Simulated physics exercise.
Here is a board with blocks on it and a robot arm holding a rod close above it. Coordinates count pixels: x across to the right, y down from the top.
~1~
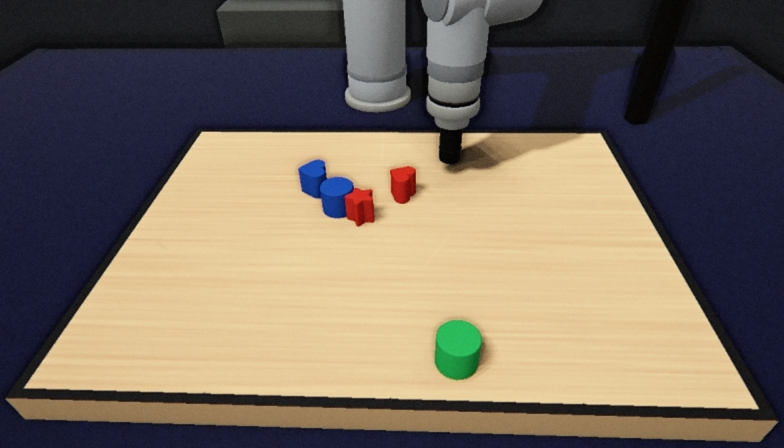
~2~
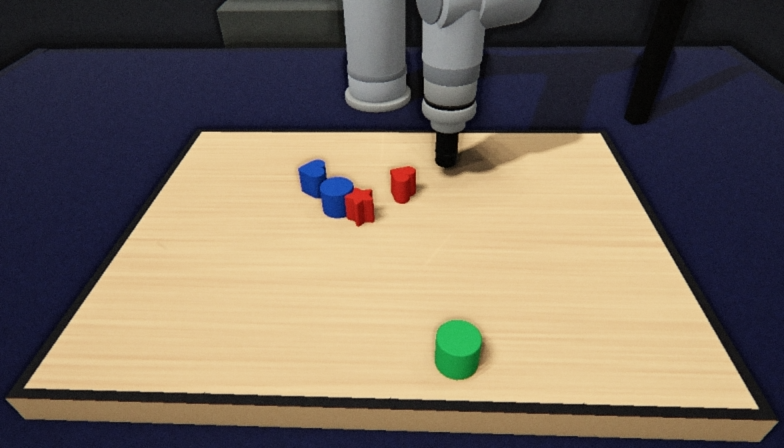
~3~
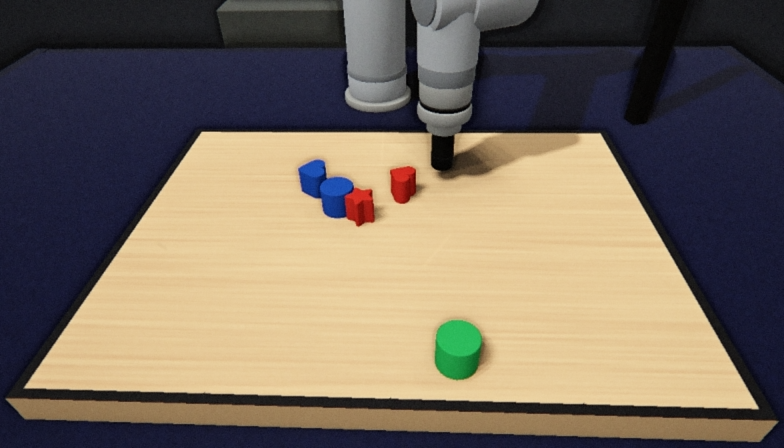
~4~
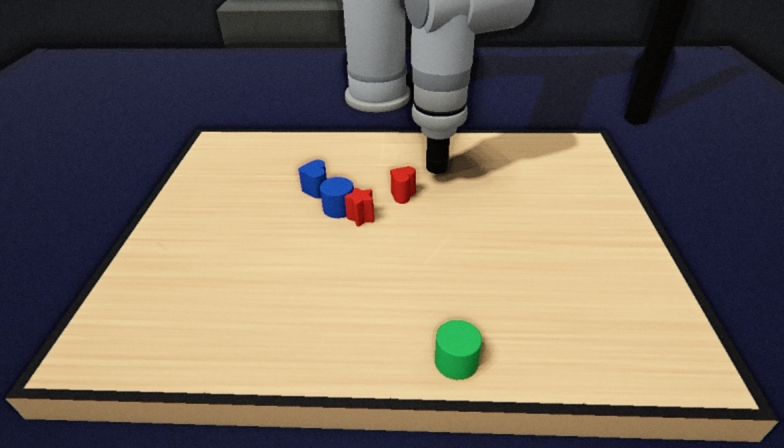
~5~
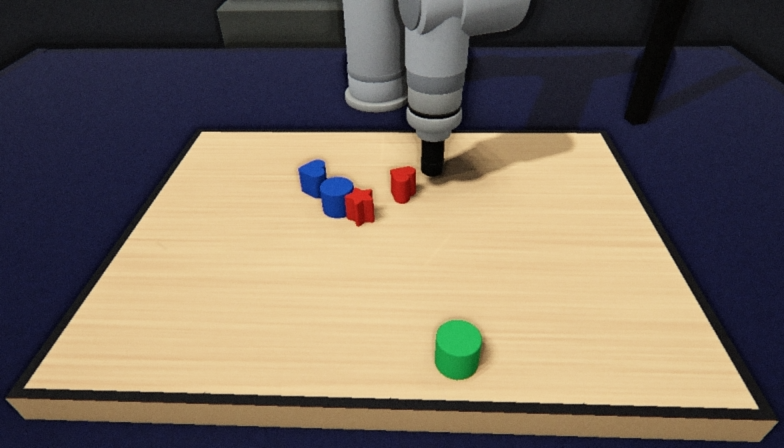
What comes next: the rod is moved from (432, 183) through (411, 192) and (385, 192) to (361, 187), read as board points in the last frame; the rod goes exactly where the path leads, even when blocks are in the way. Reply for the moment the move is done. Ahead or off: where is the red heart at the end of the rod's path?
At the end of the path, the rod has already lost the red heart, which lies beside or behind it.
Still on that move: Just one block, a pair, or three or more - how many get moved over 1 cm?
1.
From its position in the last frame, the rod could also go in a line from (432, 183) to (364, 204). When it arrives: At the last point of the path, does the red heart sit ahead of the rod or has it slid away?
The rod loses it on the way.
The first path, step by step. One third of the way, rod (410, 180); red heart (389, 178).
Two thirds of the way, rod (384, 180); red heart (372, 182), turned 50° anticlockwise.
At the end, rod (360, 175); blue disc unmoved; red heart (371, 182), turned 60° anticlockwise.
